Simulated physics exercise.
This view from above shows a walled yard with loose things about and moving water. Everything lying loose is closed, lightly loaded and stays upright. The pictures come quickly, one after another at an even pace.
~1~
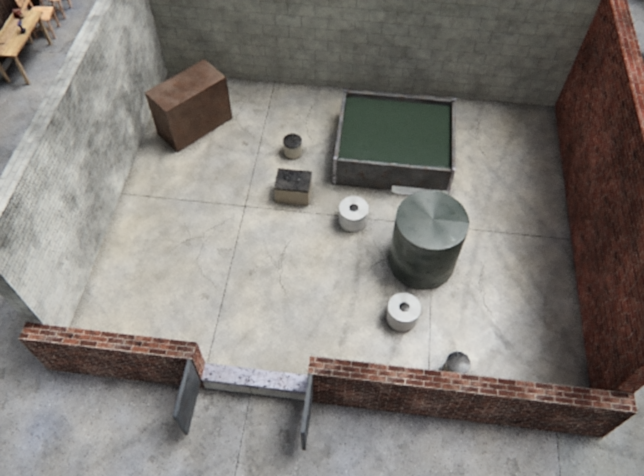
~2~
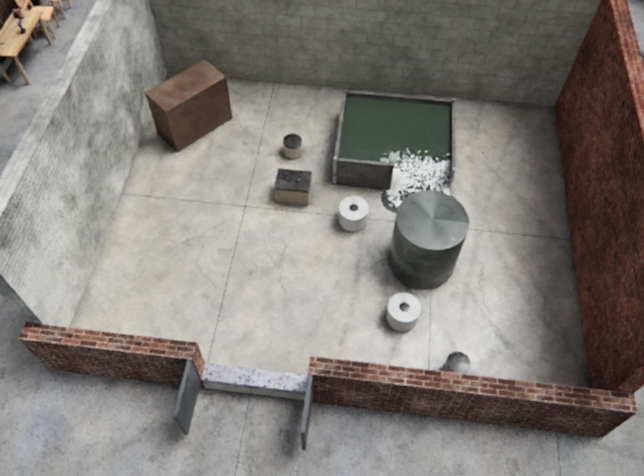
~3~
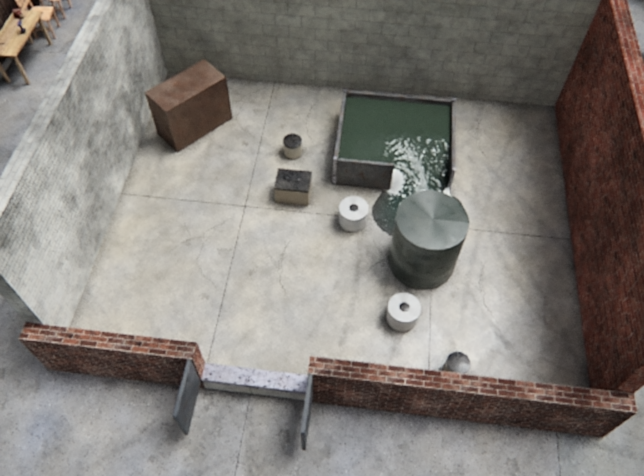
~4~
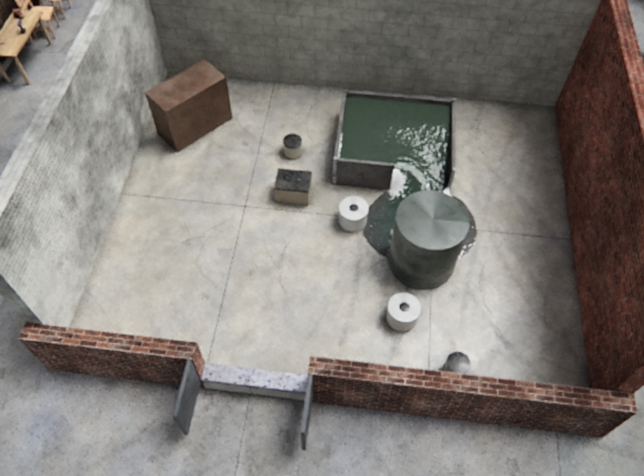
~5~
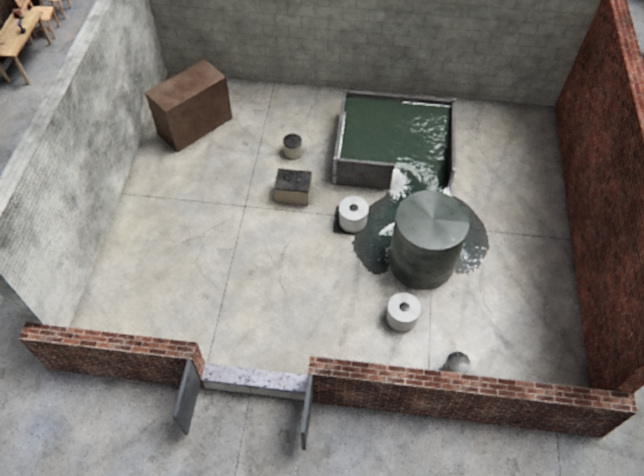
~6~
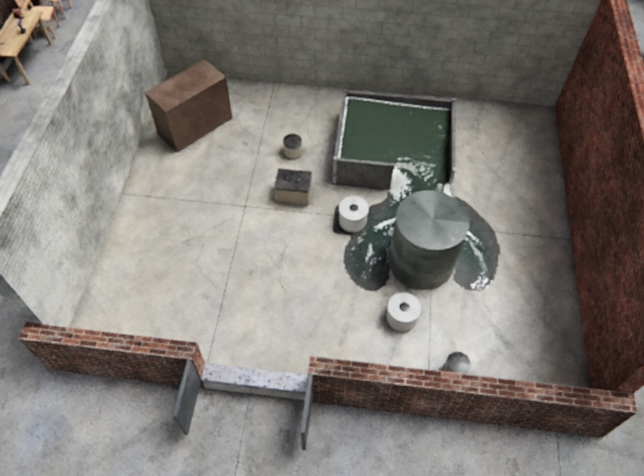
A walled concrete yard with grey walls and low red brick in front is seen from above by a still camera. A brown box stands at the upper left, small dark and pale containers dot the middle, and a large grey-green cylinder stands before a square tank of green water. Water bursts from the tank's front, foams white, then spreads around both sides of the cylinder while the objects stay put.
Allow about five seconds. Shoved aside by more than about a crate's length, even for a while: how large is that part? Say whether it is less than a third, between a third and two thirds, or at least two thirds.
It is between a third and two thirds.
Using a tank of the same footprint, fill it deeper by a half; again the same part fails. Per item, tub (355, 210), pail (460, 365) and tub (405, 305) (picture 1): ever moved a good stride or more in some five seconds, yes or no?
Per item, in order: Cleared the mark; cleared the mark; cleared the mark.
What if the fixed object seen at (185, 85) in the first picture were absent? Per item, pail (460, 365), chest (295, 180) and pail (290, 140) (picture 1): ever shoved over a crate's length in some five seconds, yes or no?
Taking them one at a time: The first traveled far, the second remained nearby, the third remained nearby.
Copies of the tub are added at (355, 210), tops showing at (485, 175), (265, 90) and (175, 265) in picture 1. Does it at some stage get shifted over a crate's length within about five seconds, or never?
Here's how it goes: Never gets far, never gets far, and lastly sent far off.
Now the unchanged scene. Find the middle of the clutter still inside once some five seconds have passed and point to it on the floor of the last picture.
Roughly at (307, 226).
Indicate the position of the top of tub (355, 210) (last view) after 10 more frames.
Near (321, 192).
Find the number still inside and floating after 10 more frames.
By my reckoning the number comes out at 1.
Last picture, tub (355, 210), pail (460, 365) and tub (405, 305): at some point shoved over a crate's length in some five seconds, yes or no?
Per object, same order: The full distance / the full distance / the full distance.
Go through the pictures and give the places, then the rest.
The first picture shows a tub at (354, 208), on the bottom; a pail at (459, 363), on the bottom; 0 of 5 have shifted.
The second picture shows a tub at (354, 208) rests on the ground; a pail at (459, 363), on the bottom; 0 of 5 have shifted.
The third picture shows a tub at (354, 208) rests on the ground; a pail at (459, 363) rests on the ground; 0 of 5 have shifted.
The fourth picture shows a tub at (354, 208) rests on the ground; a pail at (459, 363) rests on the ground; 0 of 5 have shifted.
The fifth picture shows a tub at (354, 208), on the bottom; a pail at (459, 363) rests on the ground; 0 of 5 have shifted.
The sixth picture shows a tub at (354, 208) rests on the ground; a pail at (459, 363), on the bottom; 0 of 5 have shifted.
A moment on, 0 of 5 are well off their spots; 0 afloat.
Next, 1 of 5 are well off their spots; 1 afloat.
Later, 2 of 5 are well off their spots; 1 afloat.
In the end, 3 of 5 are well off their spots, and 3 have been at some point; 2 afloat.
